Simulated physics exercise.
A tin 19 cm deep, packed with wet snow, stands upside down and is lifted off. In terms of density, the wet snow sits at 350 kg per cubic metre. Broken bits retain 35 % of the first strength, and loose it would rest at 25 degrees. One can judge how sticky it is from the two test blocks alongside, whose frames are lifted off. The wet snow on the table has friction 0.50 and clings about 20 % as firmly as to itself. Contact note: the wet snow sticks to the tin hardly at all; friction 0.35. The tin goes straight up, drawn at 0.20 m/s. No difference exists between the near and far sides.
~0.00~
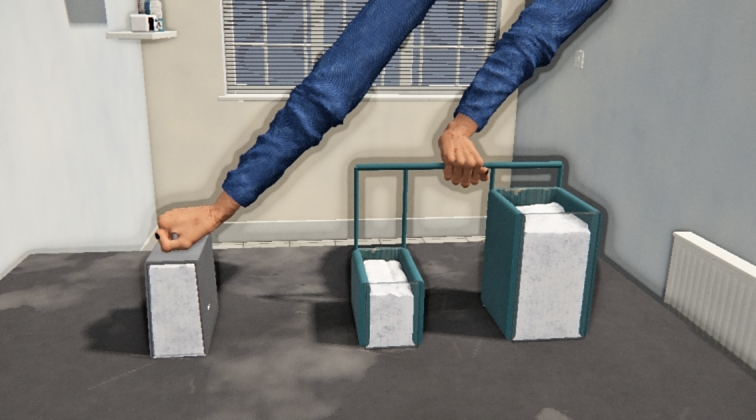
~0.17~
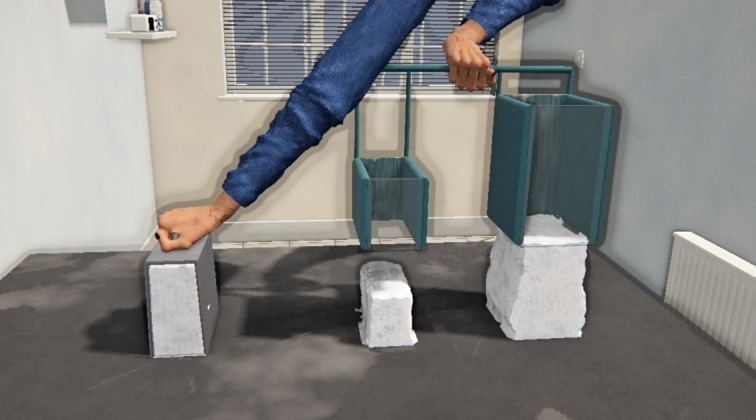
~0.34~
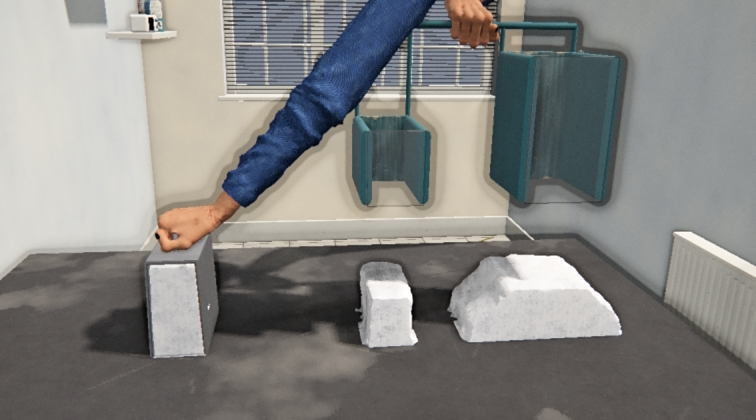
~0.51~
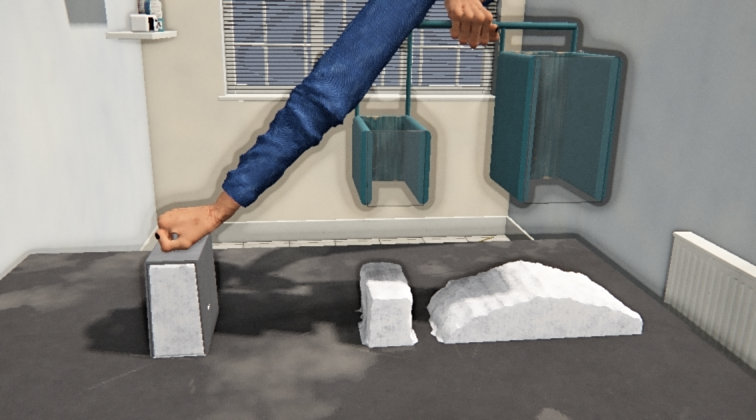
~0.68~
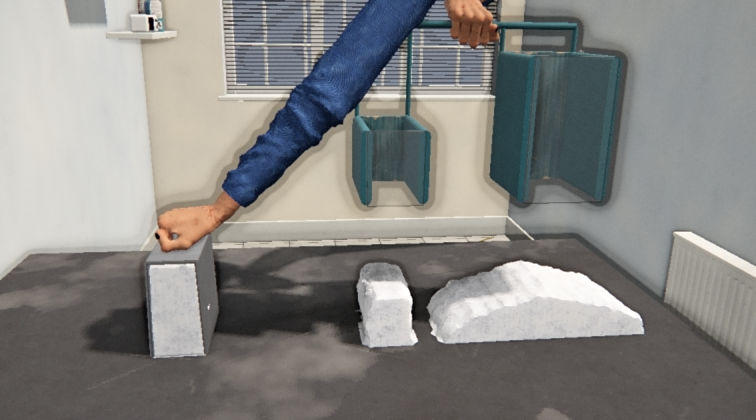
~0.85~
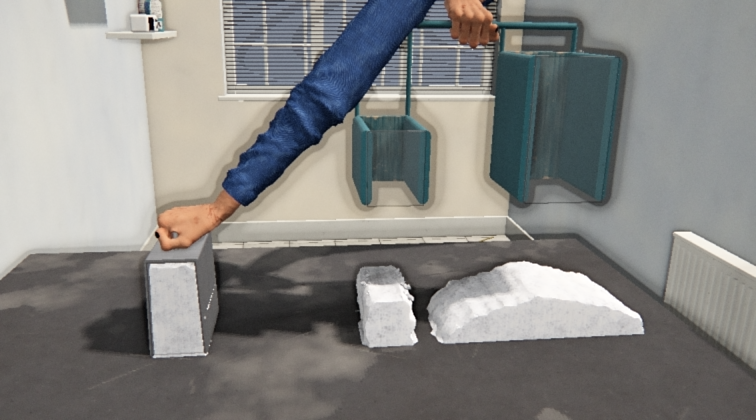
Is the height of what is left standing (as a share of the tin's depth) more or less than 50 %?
It comes out short of 50 %.
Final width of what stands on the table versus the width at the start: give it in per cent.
Near 270 % by the end.
After 1.27 s, the tin is up by 8.4 cm.
After 1.76 s, the tin is up by 18 cm.
After 2.25 s, the tin is up by 28 cm; what stands on the table is 45 % of the tin's depth.
After 2.74 s, the tin is up by 31 cm; what stands on the table is 44 % of the tin's depth.
After 2.84 s, the tin is up by 31 cm; what stands on the table is 44 % of the tin's depth.
